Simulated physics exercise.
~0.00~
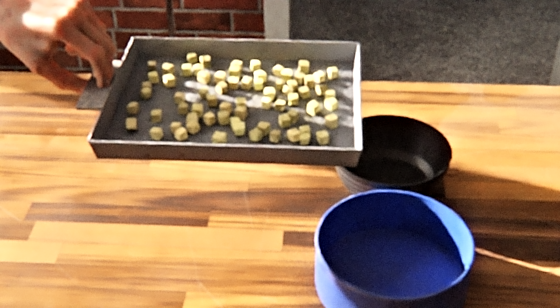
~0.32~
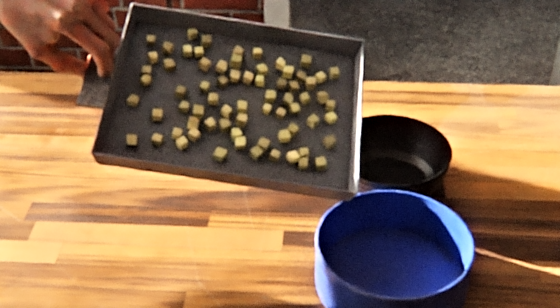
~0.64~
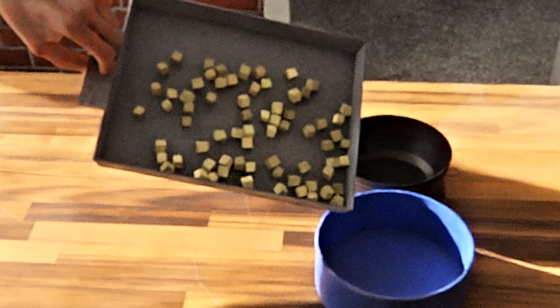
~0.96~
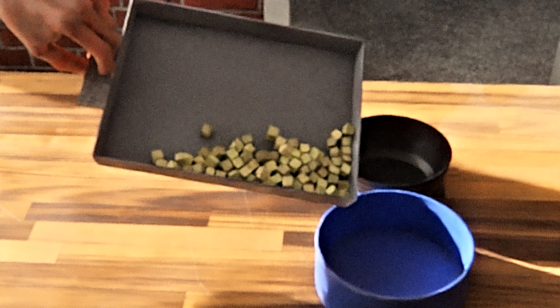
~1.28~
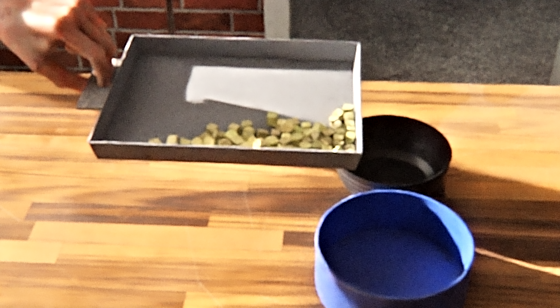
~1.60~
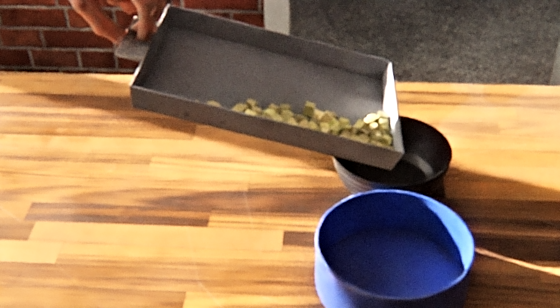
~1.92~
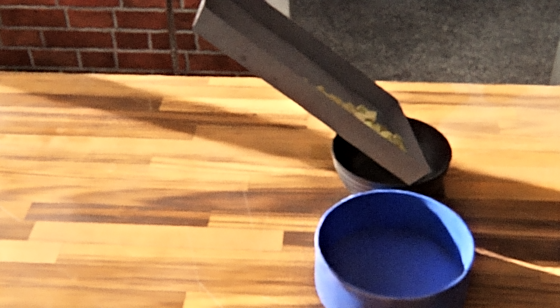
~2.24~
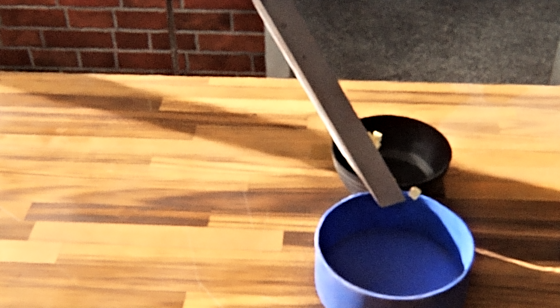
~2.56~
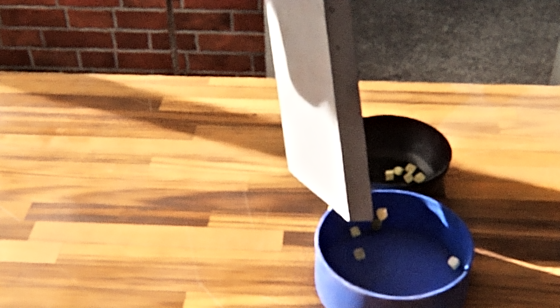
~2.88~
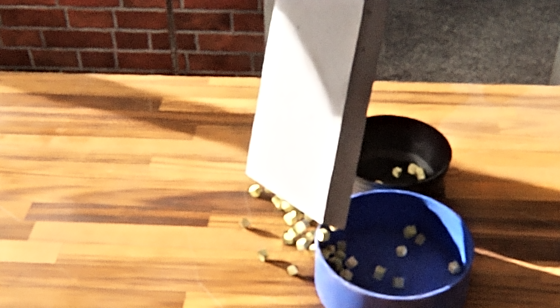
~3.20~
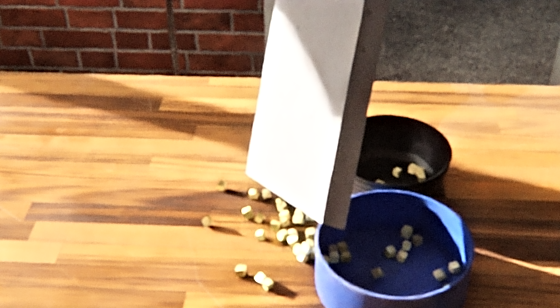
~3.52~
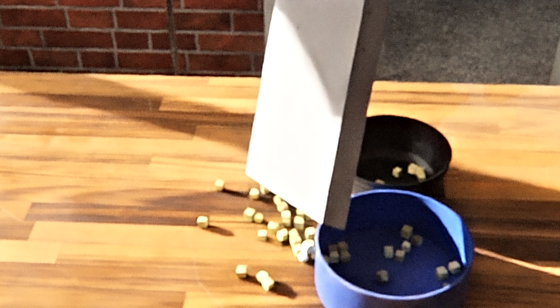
A grey tray of small pale green potato cubes is held by a hand at its left above a striped wooden table, seen from above at an angle, with a brick wall behind. A blue pot stands at the right front, a black bowl just behind it. The tray tilts, and the cubes slide into a heap along its near right edge. It levels out, then moves right and upwards, tipping steeply until the cubes spill. A few land in the black bowl, more drop into the blue pot, and most scatter on the table left of the pot, beside the upended tray.
